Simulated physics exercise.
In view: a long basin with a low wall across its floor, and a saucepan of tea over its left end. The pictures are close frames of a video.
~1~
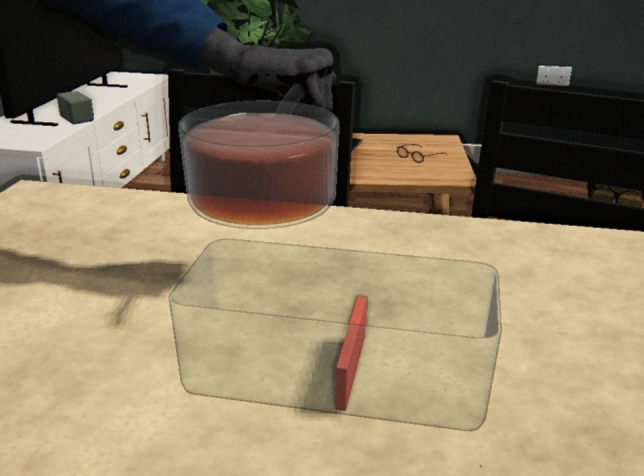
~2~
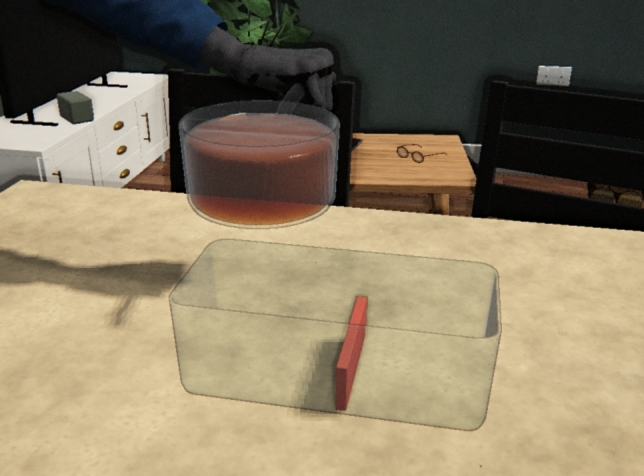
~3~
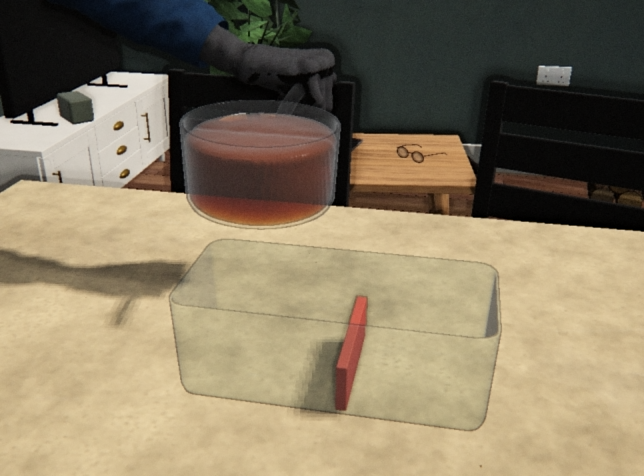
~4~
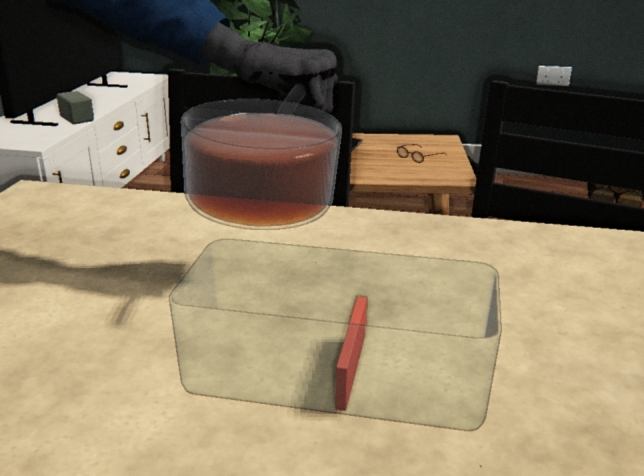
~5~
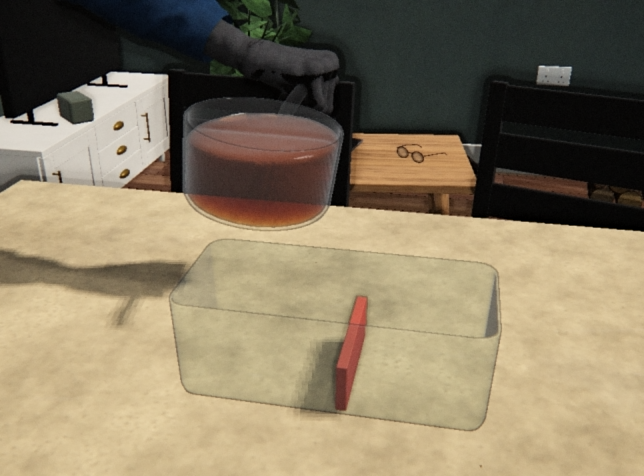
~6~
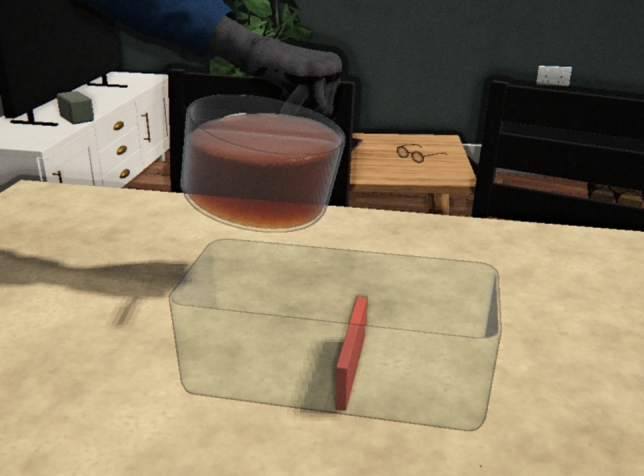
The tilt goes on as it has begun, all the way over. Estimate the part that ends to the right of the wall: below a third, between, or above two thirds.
The share right of the wall is more than two thirds.
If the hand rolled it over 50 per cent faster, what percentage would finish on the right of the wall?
Some 65 per cent.
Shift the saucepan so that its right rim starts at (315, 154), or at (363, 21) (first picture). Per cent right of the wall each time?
First some 65, then 80 per cent.
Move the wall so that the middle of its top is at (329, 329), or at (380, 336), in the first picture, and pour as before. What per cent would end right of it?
About 85 and 55 per cent.
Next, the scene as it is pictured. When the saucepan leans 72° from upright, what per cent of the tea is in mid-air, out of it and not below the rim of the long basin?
Roughly 30 in a hundred.
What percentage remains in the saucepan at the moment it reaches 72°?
Close to 50 per cent.
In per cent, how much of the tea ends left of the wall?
About 25 per cent.
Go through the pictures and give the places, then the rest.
The first picture shows tilt 0°; pouring edge (336, 129); surface from (190, 128) to (335, 138); the long basin's rim runs from (191, 269) to (498, 301); the wall's top is at (353, 331).
The second picture shows tilt 0°; pouring edge (337, 129); surface from (191, 128) to (335, 137).
The third picture shows tilt 2°; pouring edge (338, 131); surface from (192, 127) to (336, 139).
The fourth picture shows tilt 4°; pouring edge (339, 134); surface from (193, 127) to (337, 140).
The fifth picture shows tilt 7°; pouring edge (341, 139); surface from (194, 128) to (338, 140).
The sixth picture shows tilt 12°; pouring edge (342, 145); surface from (195, 128) to (341, 141).
A moment on, the saucepan is tipped part way and 51 per cent is still to pour, 0 is left of the wall and 18 right of it.
Next, the saucepan is tipped right over and 6 per cent is still to pour, 11 is left of the wall and 77 right of it.
Then the saucepan is tipped right over and 0 per cent is still to pour, 22 is left of the wall and 77 right of it.
Later the saucepan is tipped right over and 0 per cent is still to pour, 23 is left of the wall and 77 right of it.
At rest 23 per cent lies left of the wall, 76 right of it and 1 outside.
